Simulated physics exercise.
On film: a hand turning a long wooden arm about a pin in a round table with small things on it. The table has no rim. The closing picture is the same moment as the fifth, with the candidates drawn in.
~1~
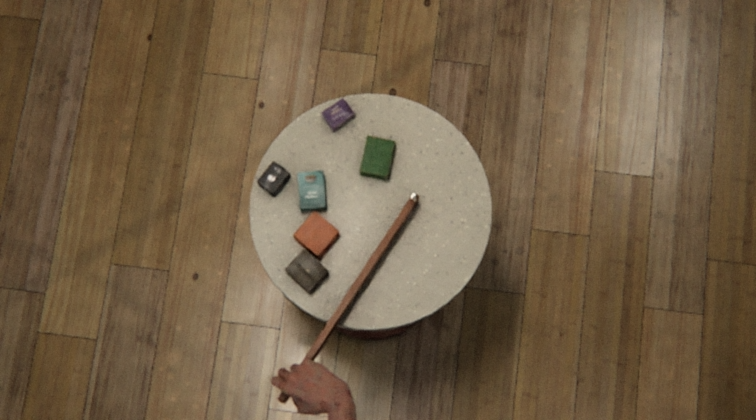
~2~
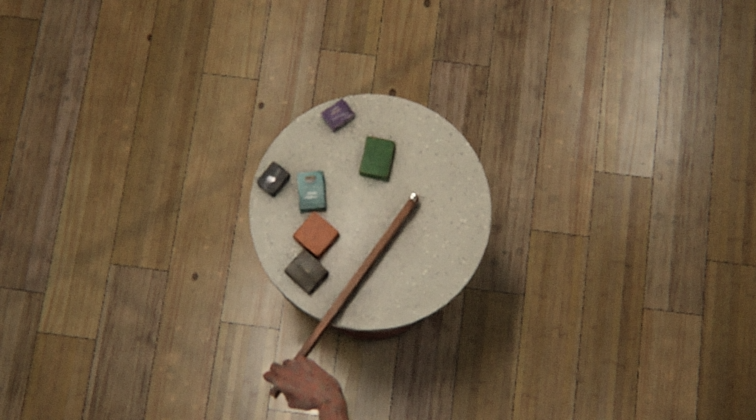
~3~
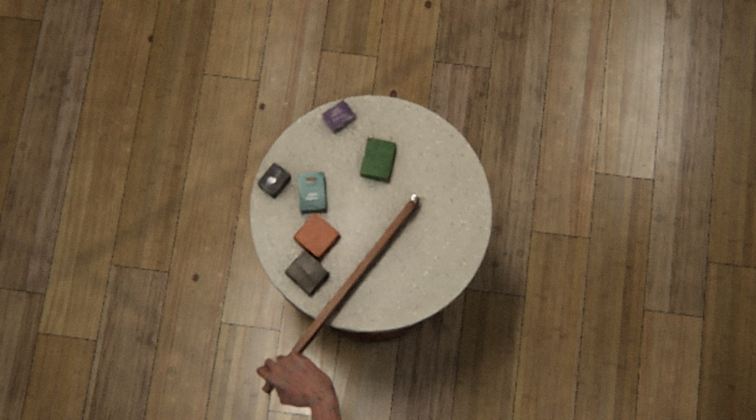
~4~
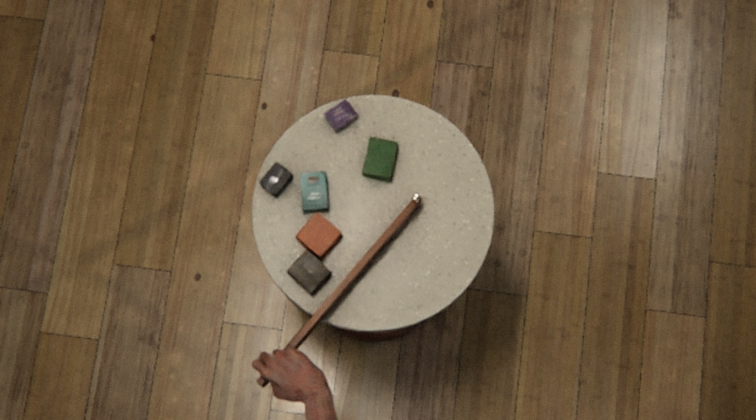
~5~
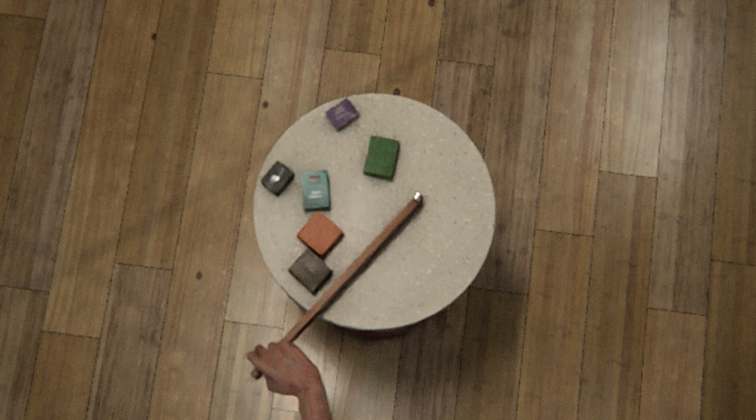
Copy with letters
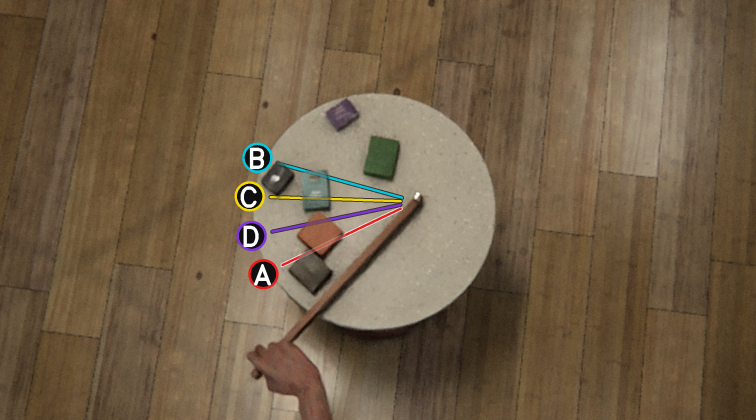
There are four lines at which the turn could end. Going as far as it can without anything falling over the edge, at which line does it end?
At C, and not beyond.
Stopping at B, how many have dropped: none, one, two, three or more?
By then, one.
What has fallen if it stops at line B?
The grey box.
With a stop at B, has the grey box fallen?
Yes.
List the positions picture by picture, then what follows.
The first picture shows arm (367, 268); orange block (317, 235); green block (378, 158).
The second picture shows arm (364, 267); purple box (338, 116).
The third picture shows arm (362, 266); grey box (274, 181).
The fourth picture shows arm (362, 264); green block (380, 159).
The fifth picture shows arm (360, 260); purple box (342, 115); black block (311, 271); grey box (278, 179).
On the marked copy, A at (342, 237); B at (340, 181); C at (336, 199); D at (336, 218).
With C. Early on, arm (344, 239); black block (292, 249); orange block (320, 231).
Further on, arm (335, 214); grey box (278, 176); black block (284, 208).
At the end, arm (333, 196); grey box (278, 147); black block (286, 179); nothing has fallen.
As for the rest, A is safe but short; B drops the grey box; D is safe but short.
